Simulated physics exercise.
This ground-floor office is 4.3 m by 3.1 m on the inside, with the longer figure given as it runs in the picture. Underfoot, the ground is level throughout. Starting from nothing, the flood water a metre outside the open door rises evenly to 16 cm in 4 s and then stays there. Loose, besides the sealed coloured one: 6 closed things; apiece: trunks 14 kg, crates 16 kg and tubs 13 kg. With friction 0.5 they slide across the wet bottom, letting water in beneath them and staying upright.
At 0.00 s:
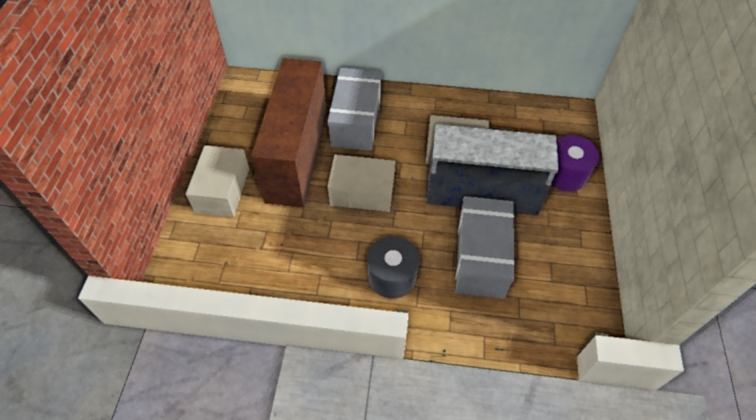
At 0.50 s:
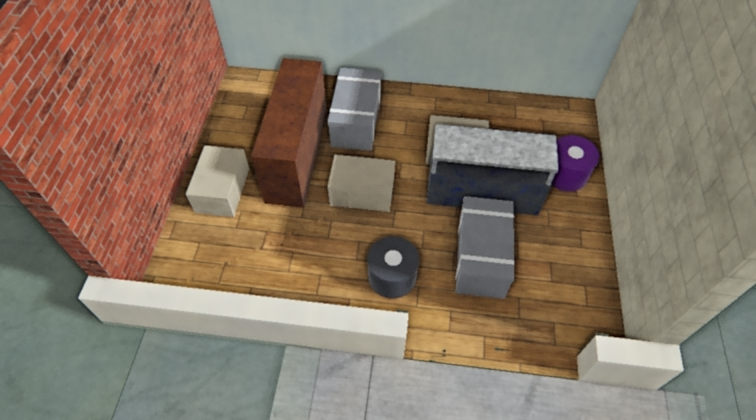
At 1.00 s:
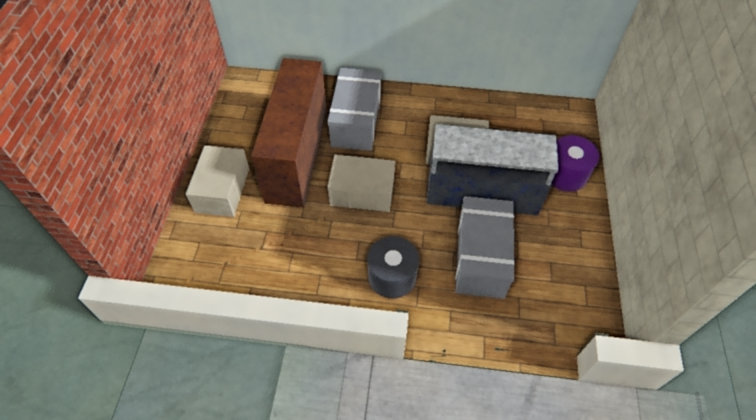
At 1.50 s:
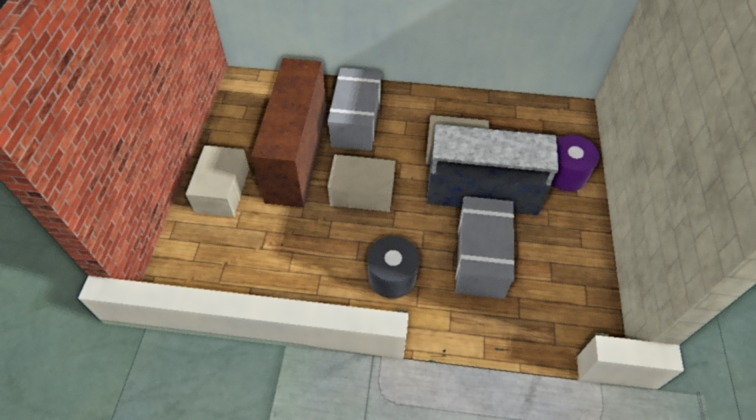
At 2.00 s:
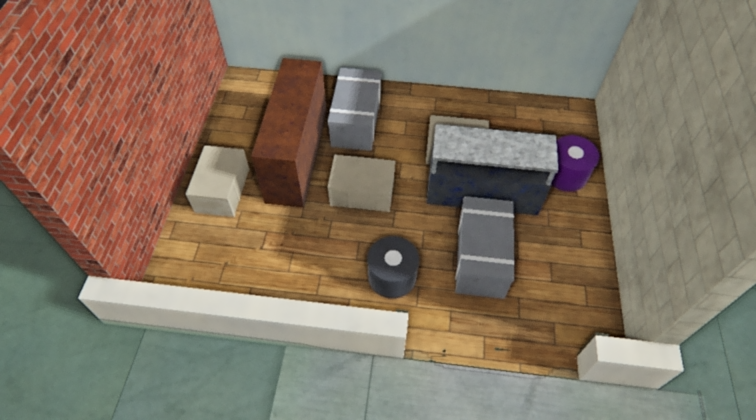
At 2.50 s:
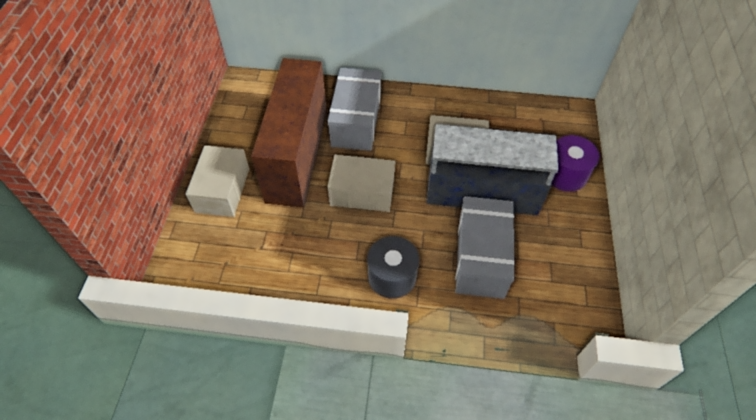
Water spreading over grey paving outside a brick-walled room, then edging through the front gap onto wooden floorboards as furnishings stay still.
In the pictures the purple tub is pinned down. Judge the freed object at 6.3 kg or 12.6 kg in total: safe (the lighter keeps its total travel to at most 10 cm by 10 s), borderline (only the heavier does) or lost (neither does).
No offered weight is adequate.
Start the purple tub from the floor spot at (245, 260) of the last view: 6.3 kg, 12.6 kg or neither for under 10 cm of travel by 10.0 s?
It turns out that the heavier alone succeeds.
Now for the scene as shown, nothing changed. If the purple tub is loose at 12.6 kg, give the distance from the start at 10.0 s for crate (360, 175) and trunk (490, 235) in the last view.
One is off by 30 cm, the other by 150 cm, in the order asked.
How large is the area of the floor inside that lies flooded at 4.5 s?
I'd estimate close to 3.5 m2.
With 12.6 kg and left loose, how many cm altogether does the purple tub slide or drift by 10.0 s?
It covers some 80 cm altogether.
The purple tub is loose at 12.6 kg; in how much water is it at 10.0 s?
Depth: Approx. 8 cm.
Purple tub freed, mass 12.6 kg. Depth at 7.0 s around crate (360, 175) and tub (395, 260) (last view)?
First about 4 cm, second about 4 cm.
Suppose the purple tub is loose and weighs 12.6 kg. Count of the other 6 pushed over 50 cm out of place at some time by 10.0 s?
The count comes to 1.
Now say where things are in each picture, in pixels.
In the first picture, the purple tub at (576, 153) rests on the ground; water covers 0.0 m2; 0 of 7 have shifted.
In the second picture, the purple tub at (576, 153), on the bottom; water covers 0.0 m2; 0 of 7 have shifted.
In the third picture, the purple tub at (576, 153) rests on the ground; 0.0 m2 under water; 0 of 7 have shifted.
In the fourth picture, the purple tub at (576, 153) rests on the ground; water covers 0.0 m2; 0 of 7 have shifted.
In the fifth picture, the purple tub at (576, 153) rests on the ground; water covers 0.0 m2; 0 of 7 have shifted.
In the sixth picture, the purple tub at (576, 153) rests on the ground; 0.3 m2 under water; 0 of 7 have shifted.
After 3.5 s the purple tub would be 0 cm from its start with 6.3 kg and 0 cm from its start with 12.6 kg; 0 cm of water round it then.
After 4.5 s the purple tub would be 0 cm from its start with 6.3 kg and 0 cm from its start with 12.6 kg; 2 cm of water round it then.
After 7.0 s the purple tub would be 105 cm from its start with 6.3 kg and 48 cm from its start with 12.6 kg; 5 cm of water round it then.
After 10.0 s the purple tub would be 153 cm from its start with 6.3 kg and 76 cm from its start with 12.6 kg; 8 cm of water round it then.
